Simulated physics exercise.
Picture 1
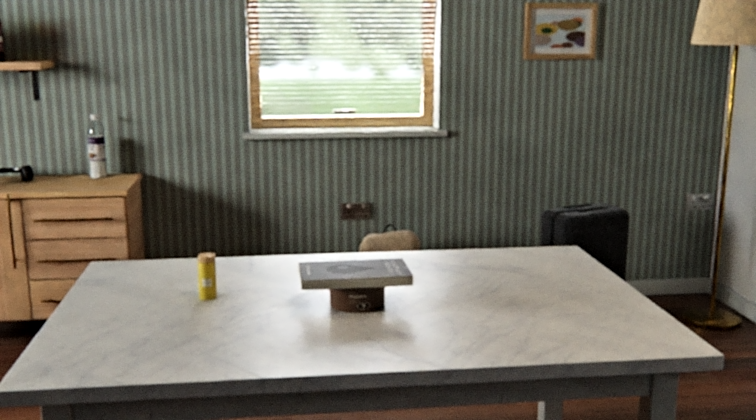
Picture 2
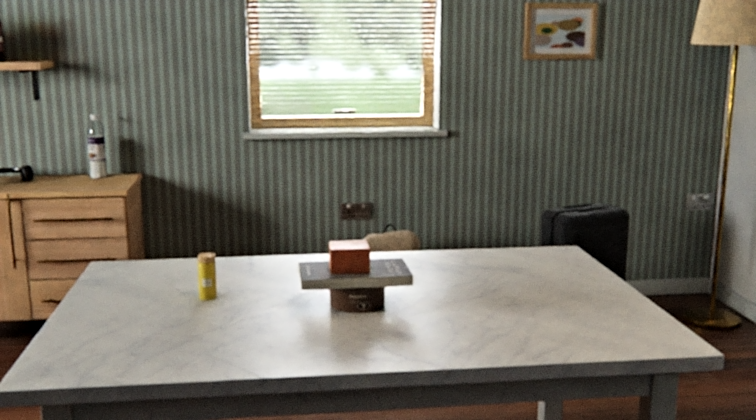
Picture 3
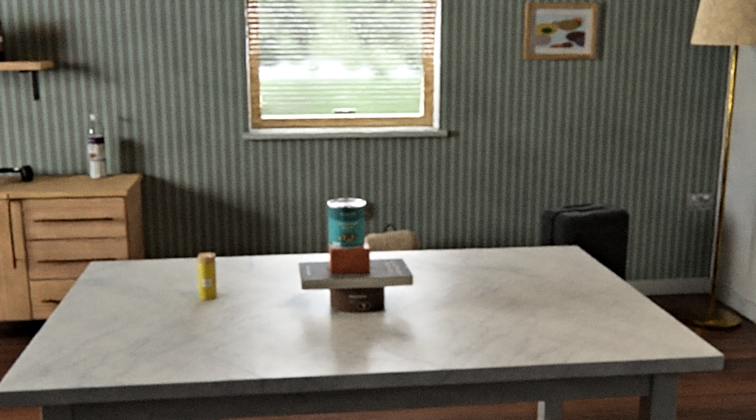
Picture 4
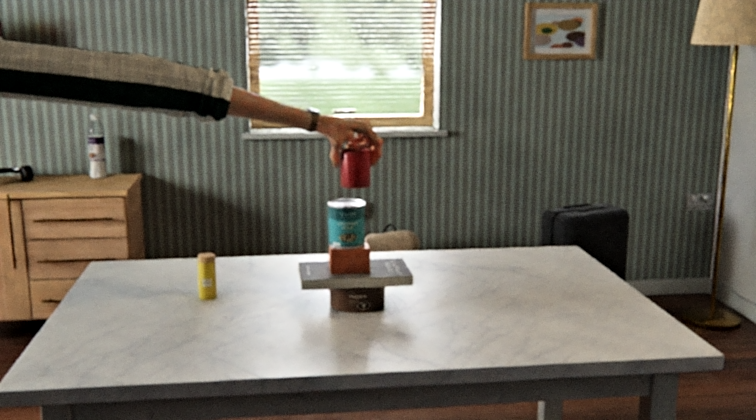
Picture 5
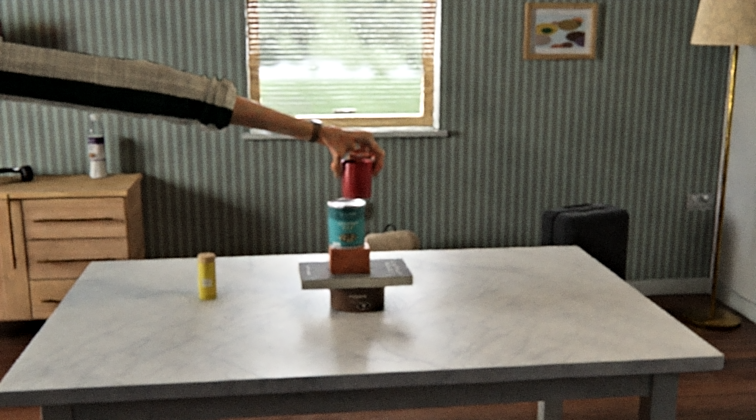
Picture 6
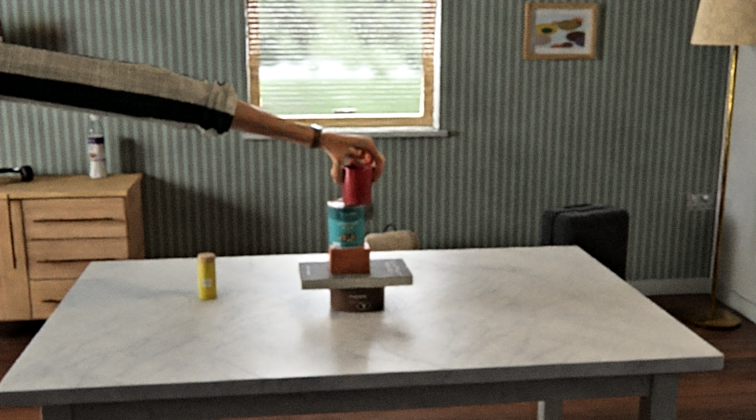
In a room with striped green wallpaper and a bright window, a fixed camera looks across a pale marble-topped table, with a wooden cabinet at left and a floor lamp at right. A yellow shaker stands left of a brown tub topped by a grey book. An orange block and then a turquoise pot appear on the book, and an arm from the left lowers a red cup onto the pot.
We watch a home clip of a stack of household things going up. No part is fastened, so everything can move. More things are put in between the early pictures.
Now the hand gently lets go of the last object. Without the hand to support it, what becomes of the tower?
The tower remains standing.
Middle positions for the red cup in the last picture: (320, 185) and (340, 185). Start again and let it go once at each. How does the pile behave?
So, in case one it falls over, and in case two it stays steady.
Then, 0.30 s on from there, no change.
Then, 1.40 s on from there, red cup resting near (357, 186).
In the end, all 6 unmoved. At the end, from the last picture's camera, red cup near (357, 186). The pile holds.
